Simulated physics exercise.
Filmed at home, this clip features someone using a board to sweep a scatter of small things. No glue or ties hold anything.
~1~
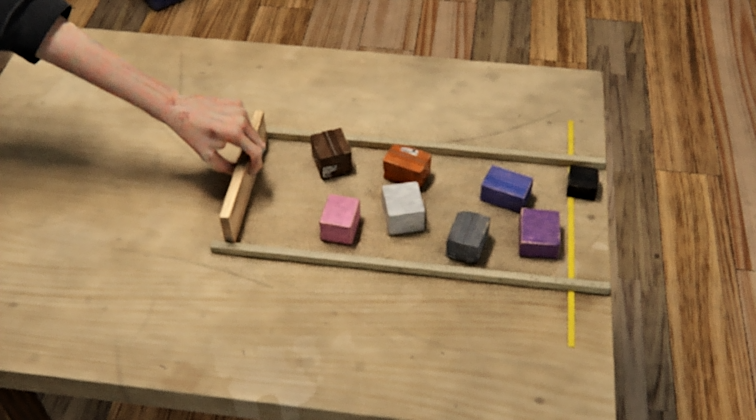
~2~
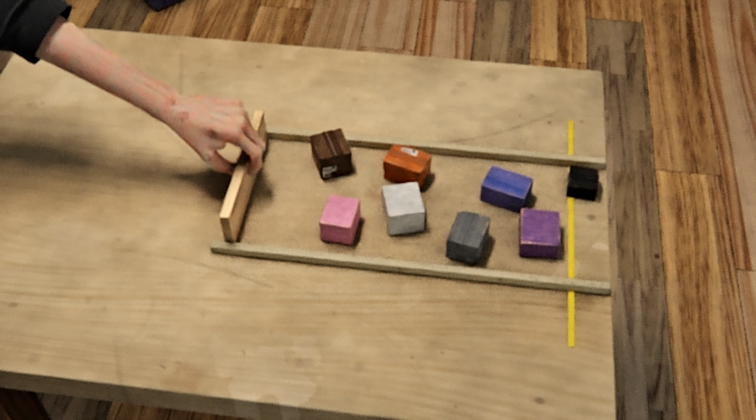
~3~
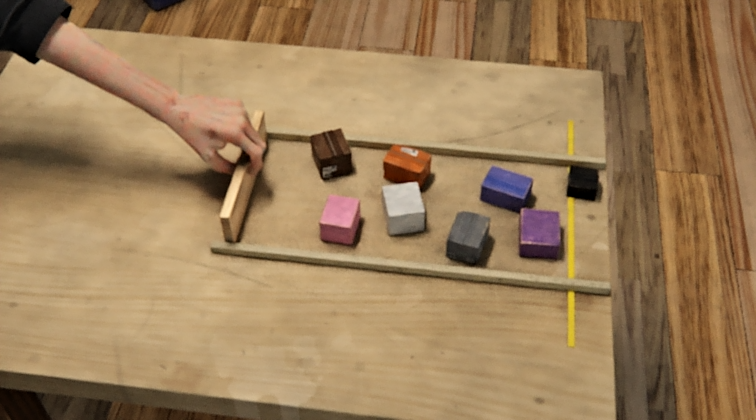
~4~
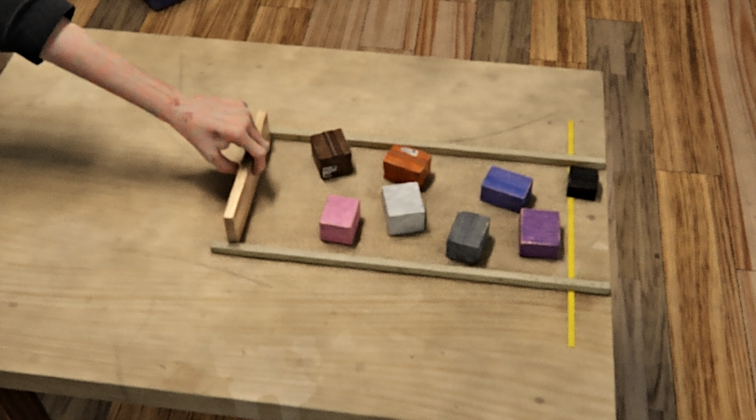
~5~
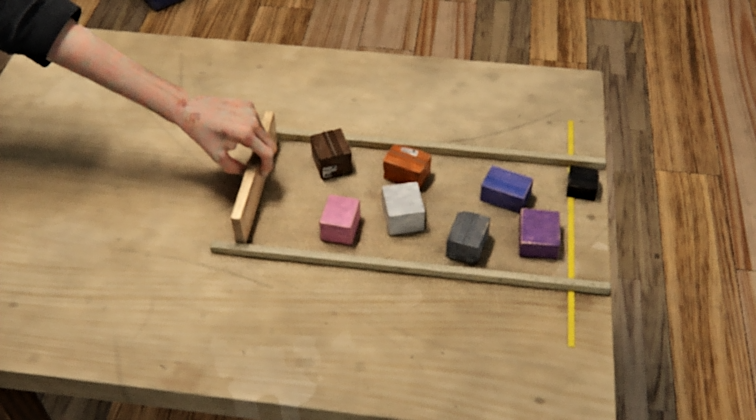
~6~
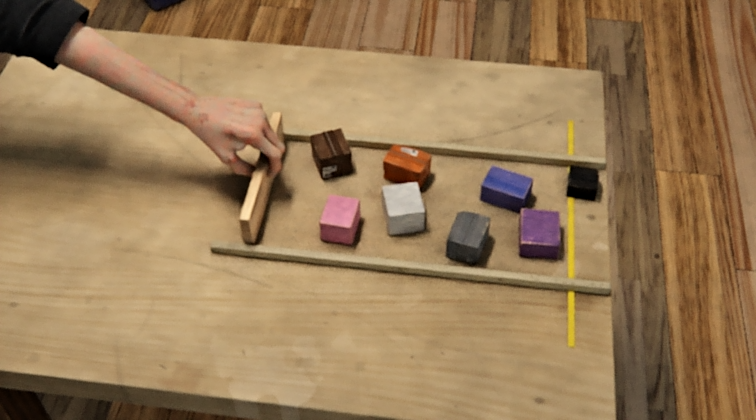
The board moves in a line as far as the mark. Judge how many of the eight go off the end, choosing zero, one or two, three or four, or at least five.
At least five go off.
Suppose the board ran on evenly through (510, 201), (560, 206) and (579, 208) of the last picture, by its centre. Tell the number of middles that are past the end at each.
Taking the places in turn, the counts are 0, 5 and 5.
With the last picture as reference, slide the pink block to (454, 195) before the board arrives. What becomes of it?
It goes down.
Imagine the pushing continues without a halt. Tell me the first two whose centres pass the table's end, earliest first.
Earliest first: The black box, then the purple block.
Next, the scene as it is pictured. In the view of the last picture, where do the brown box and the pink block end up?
Final positions: Near (590, 180); near (589, 245).
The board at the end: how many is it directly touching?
All in all, 3.
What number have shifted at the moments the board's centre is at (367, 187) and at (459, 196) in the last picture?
Up to then 4, and up to the other point 7.
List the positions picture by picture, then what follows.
In the first picture, black box (583, 183); purple block (539, 233); blue block (507, 189); board (245, 175); tape (571, 222).
In the second picture, purple block (539, 233); orange box (407, 166).
In the third picture, blue block (507, 189); white block (403, 209).
In the fourth picture, black box (583, 183); board (248, 176).
In the fifth picture, purple block (539, 233); brown box (332, 154).
In the sixth picture, black box (583, 183); purple block (539, 233); blue block (507, 189); board (264, 177); tape (571, 222).
Soon after, none off yet; black box at rest near (583, 183); purple block at rest near (539, 233); blue block at rest near (507, 189).
In the end, the number that fall off is five or more; gone, orange box, grey box, blue block, purple block and black box.
